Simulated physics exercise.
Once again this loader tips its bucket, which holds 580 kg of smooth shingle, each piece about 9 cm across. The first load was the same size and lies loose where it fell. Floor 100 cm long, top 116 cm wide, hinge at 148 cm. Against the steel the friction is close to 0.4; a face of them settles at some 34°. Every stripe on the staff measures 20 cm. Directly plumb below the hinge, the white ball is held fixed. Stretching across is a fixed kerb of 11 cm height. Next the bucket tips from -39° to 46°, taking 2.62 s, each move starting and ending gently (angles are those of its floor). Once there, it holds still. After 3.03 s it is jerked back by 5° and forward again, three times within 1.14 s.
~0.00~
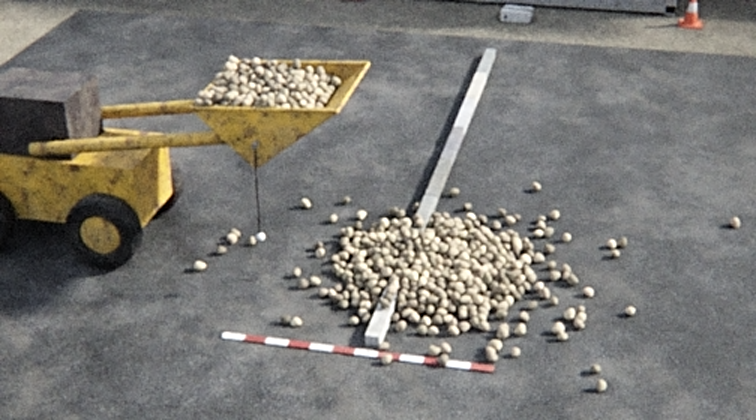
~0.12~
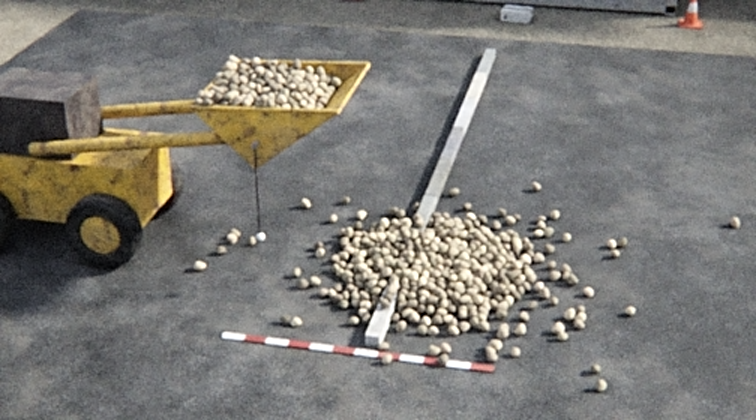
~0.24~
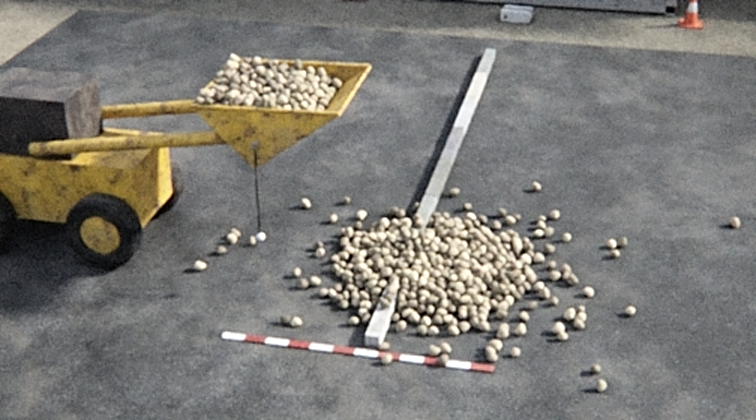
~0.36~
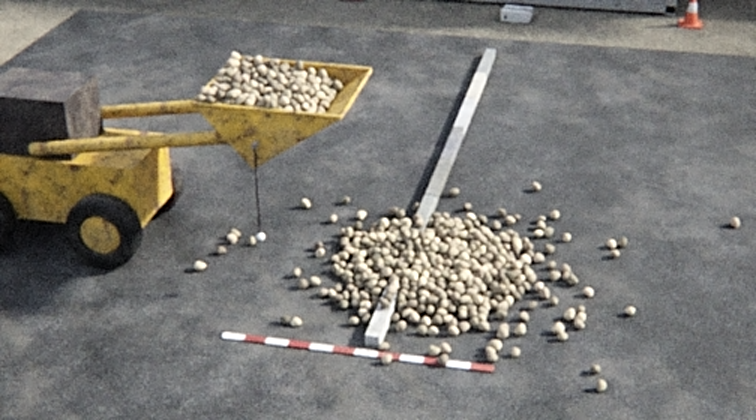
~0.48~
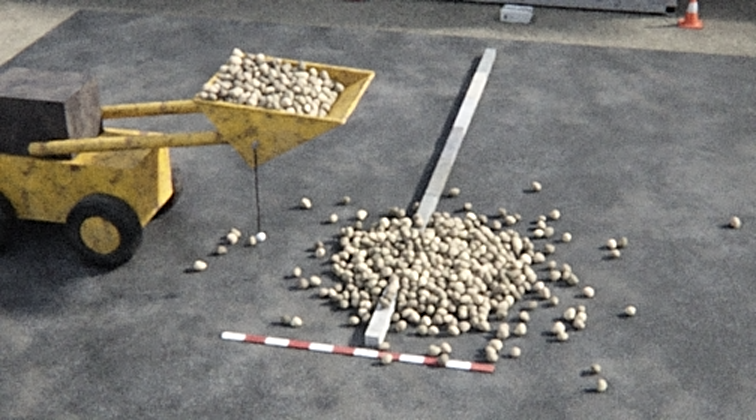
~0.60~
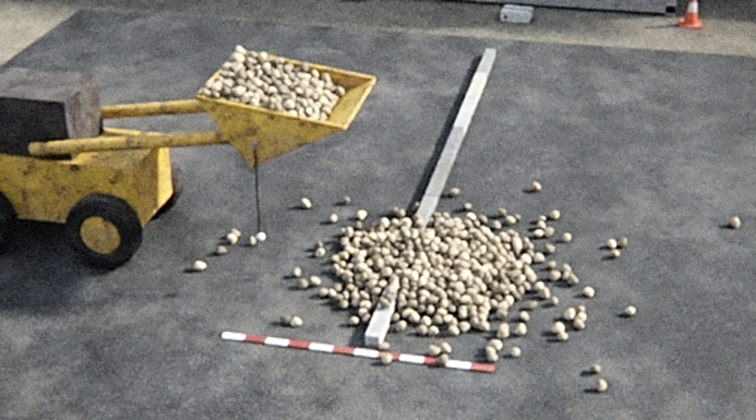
Yellow loader's raised bucket of pale rounded stones slowly tilting forward beside a loose stone pile lying across a kerb.
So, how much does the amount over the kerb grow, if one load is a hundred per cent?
It grows by around 20 per cent.
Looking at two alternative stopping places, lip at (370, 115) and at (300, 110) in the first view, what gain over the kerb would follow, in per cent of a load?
55 % and 5 %.
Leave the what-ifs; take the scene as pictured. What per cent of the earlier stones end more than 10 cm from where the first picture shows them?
About 15 %.
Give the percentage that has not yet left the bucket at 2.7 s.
Still inside: Some 0 %.
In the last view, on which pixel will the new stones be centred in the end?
Their middle is at about (376, 251).
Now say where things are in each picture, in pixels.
Lip at (338, 111), floor tilted -39°, highest stones at (253, 69). The earlier load is highest near (417, 254), 20 cm above ground level, 30 % on this side of the kerb, 70 % over the kerb, in the first frame.
The bucket is at -38°, its lip at (338, 112); the top of the load is at (253, 69); the stones move at 0.0 m/s on average, in the second frame.
The bucket is at -37°, its lip at (339, 114); the top of the load is at (254, 68); the stones move at 0.1 m/s on average, in the third frame.
The bucket is at -35°, its lip at (341, 117); the top of the load is at (244, 66); the stones move at 0.1 m/s on average, in the fourth frame.
Lip at (343, 122), floor tilted -31°, highest stones at (240, 65); the stones move at 0.2 m/s on average, in the fifth frame.
The bucket is at -28°, its lip at (345, 128); the top of the load is at (243, 62); the stones move at 0.2 m/s on average, in the sixth frame.
After 2.0 s the floor is at 33°; in per cent of one load, 73 in the bucket, 57 on this side of the kerb, 70 over the kerb; the foremost stones are at (627, 286).
After 2.7 s the floor is at 46°; in per cent of one load, 0 in the bucket, 111 on this side of the kerb, 89 over the kerb; the foremost stones are at (627, 286).
After 4.6 s the floor is at 46°; in per cent of one load, 0 in the bucket, 110 on this side of the kerb, 90 over the kerb; the foremost stones are at (627, 286).
After 7.4 s the floor is at 46°; in per cent of one load, 0 in the bucket, 110 on this side of the kerb, 90 over the kerb; the foremost stones are at (627, 286). Net gain over the kerb, 20.
